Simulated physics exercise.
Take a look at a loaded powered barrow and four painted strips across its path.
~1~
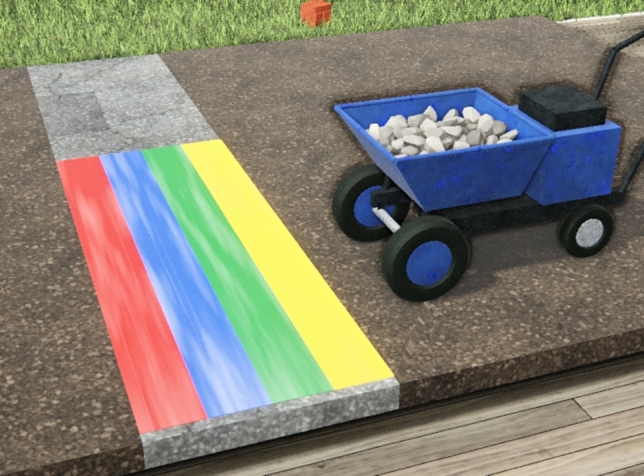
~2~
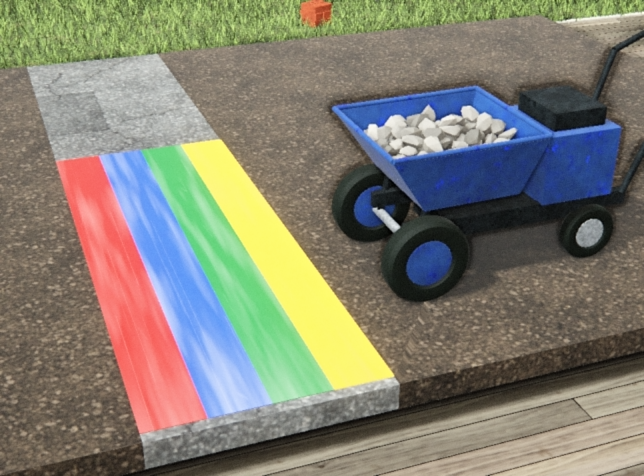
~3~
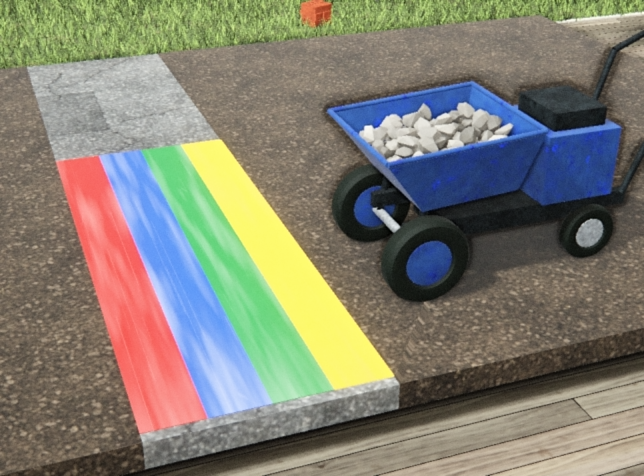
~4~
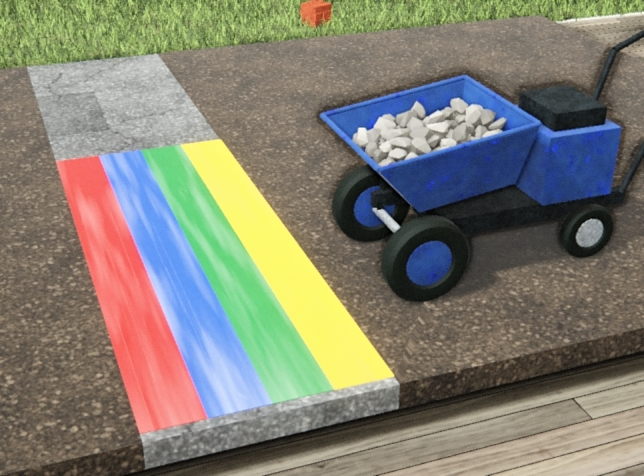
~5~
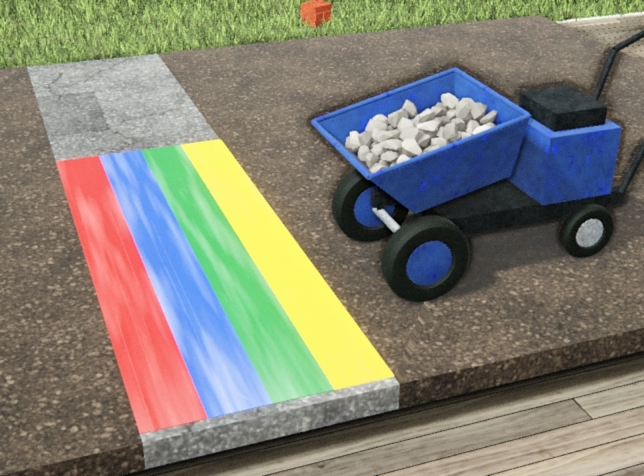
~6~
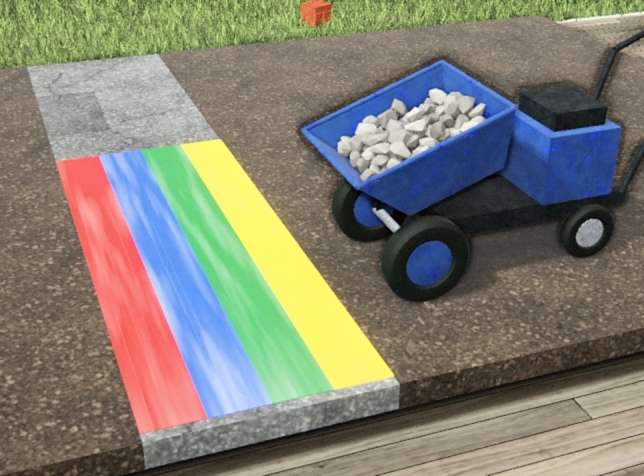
At first, a blue powered barrow loaded with broken stones stands with its skip level, to the right of four painted strips in red, blue, green and yellow. The skip then tilts slowly forward, its lip lowering toward the left, until it is clearly tipped with the stones still inside.
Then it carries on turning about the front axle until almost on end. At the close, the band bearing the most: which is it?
It is the green band.
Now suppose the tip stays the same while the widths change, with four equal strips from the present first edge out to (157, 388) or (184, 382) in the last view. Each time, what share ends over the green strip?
Shares: 40 %; then 40 %.
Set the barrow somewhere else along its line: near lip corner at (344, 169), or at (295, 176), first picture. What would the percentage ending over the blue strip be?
Around 40 and 30 per cent respectively.
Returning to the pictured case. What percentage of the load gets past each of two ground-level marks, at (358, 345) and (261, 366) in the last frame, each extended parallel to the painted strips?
Estimate, first then second: 80 %, 30 %.
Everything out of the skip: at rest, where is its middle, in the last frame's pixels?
The centre comes to rest near (248, 291).
Soon, skip tipped steeply; all in the skip.
A while on, skip tipped right over; most in the skip; a stray few over the yellow strip; a small part over the green strip; a stray few falling.
Towards the end, skip tipped right over; about a third in the skip; a small part over the yellow strip; about a third over the green strip; a small part over the blue strip; a stray few over the red strip.
Finally, skip tipped right over; about a quarter in the skip; about a quarter over the yellow strip; about half over the green strip; about a quarter over the blue strip; a stray few over the red strip; a stray few off the paint.
